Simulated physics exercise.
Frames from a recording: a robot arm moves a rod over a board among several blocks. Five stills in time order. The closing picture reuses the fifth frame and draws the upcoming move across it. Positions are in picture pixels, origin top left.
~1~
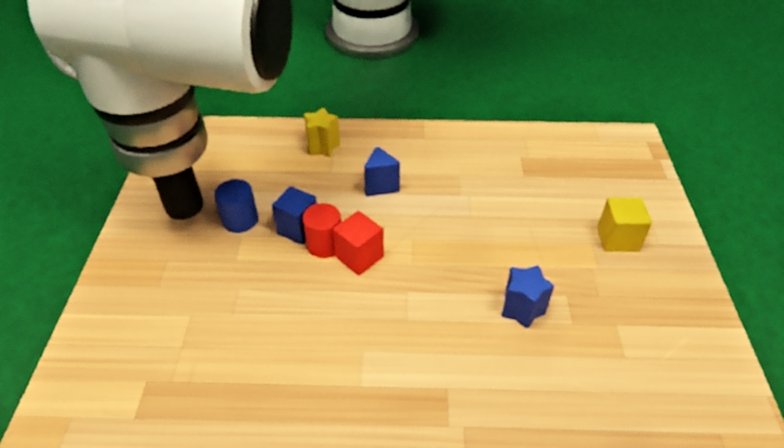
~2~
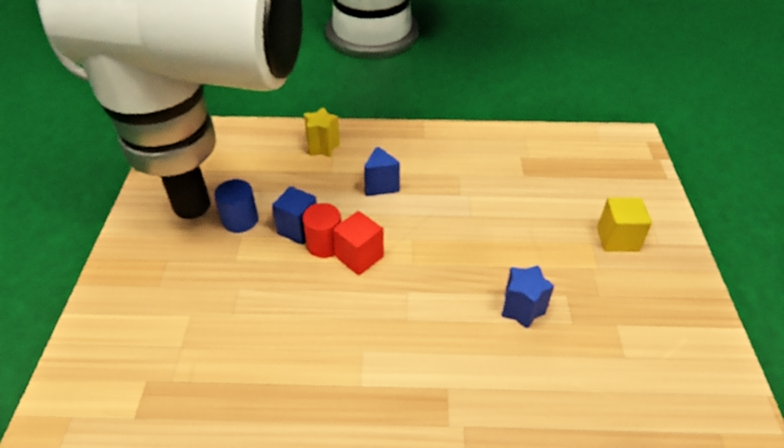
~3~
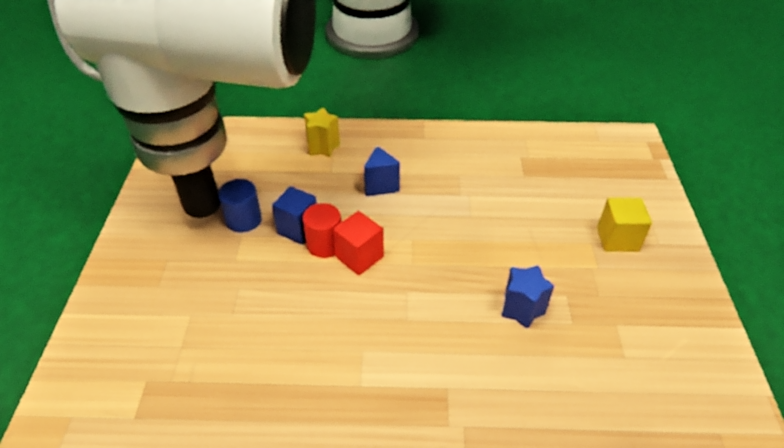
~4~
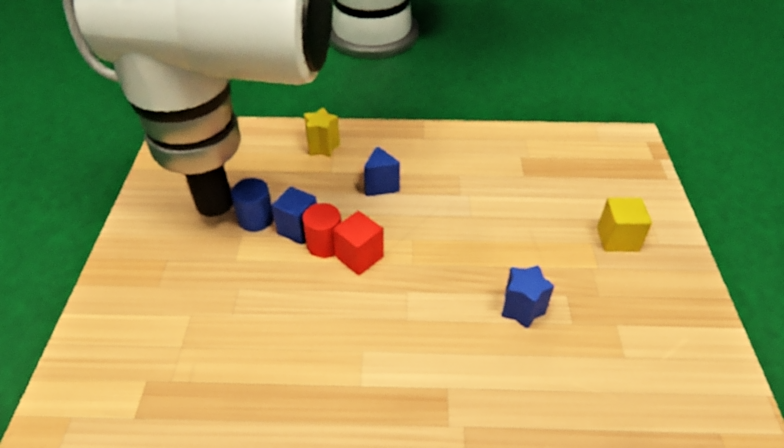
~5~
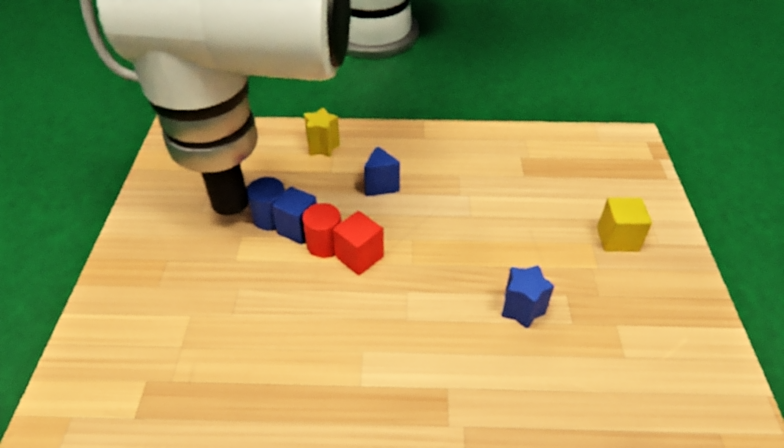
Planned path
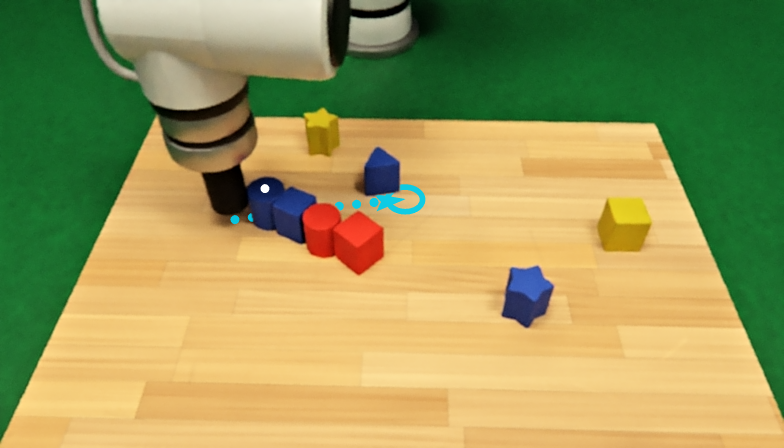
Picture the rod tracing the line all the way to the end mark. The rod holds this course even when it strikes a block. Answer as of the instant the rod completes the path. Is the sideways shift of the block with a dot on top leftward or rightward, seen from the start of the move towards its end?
Off to the left side.
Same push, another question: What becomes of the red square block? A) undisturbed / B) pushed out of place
It's B.
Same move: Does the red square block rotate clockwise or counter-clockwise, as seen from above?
From above, the turn goes anticlockwise.
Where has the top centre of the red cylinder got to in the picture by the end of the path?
I think it will end close to (336, 228).
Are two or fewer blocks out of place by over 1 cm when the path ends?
No, that is not what happens.
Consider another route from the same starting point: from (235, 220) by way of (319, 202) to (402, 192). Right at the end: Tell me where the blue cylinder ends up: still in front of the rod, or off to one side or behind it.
I'd say the blue cylinder is still out in front of the rod at the end.
Drawn move, from (235, 220) to (405, 199); the dot is on the blue cylinder.
The first path, step by step. One third of the way, rod (291, 196); blue cylinder (322, 170); blue square block (315, 199), turned 30° clockwise; red cylinder (330, 222); red square block (364, 233), turned 20° anticlockwise.
Two thirds of the way, rod (349, 189); blue cylinder (367, 155); blue square block (338, 202), turned 60° clockwise; red cylinder (336, 228); red square block (371, 239), turned 30° anticlockwise; blue triangular piece (396, 157).
At the end, rod (405, 183); blue cylinder (380, 149); blue square block (338, 202), turned 60° clockwise; red cylinder (336, 228); red square block (371, 239), turned 30° anticlockwise; blue triangular piece (422, 148), turned 35° anticlockwise.
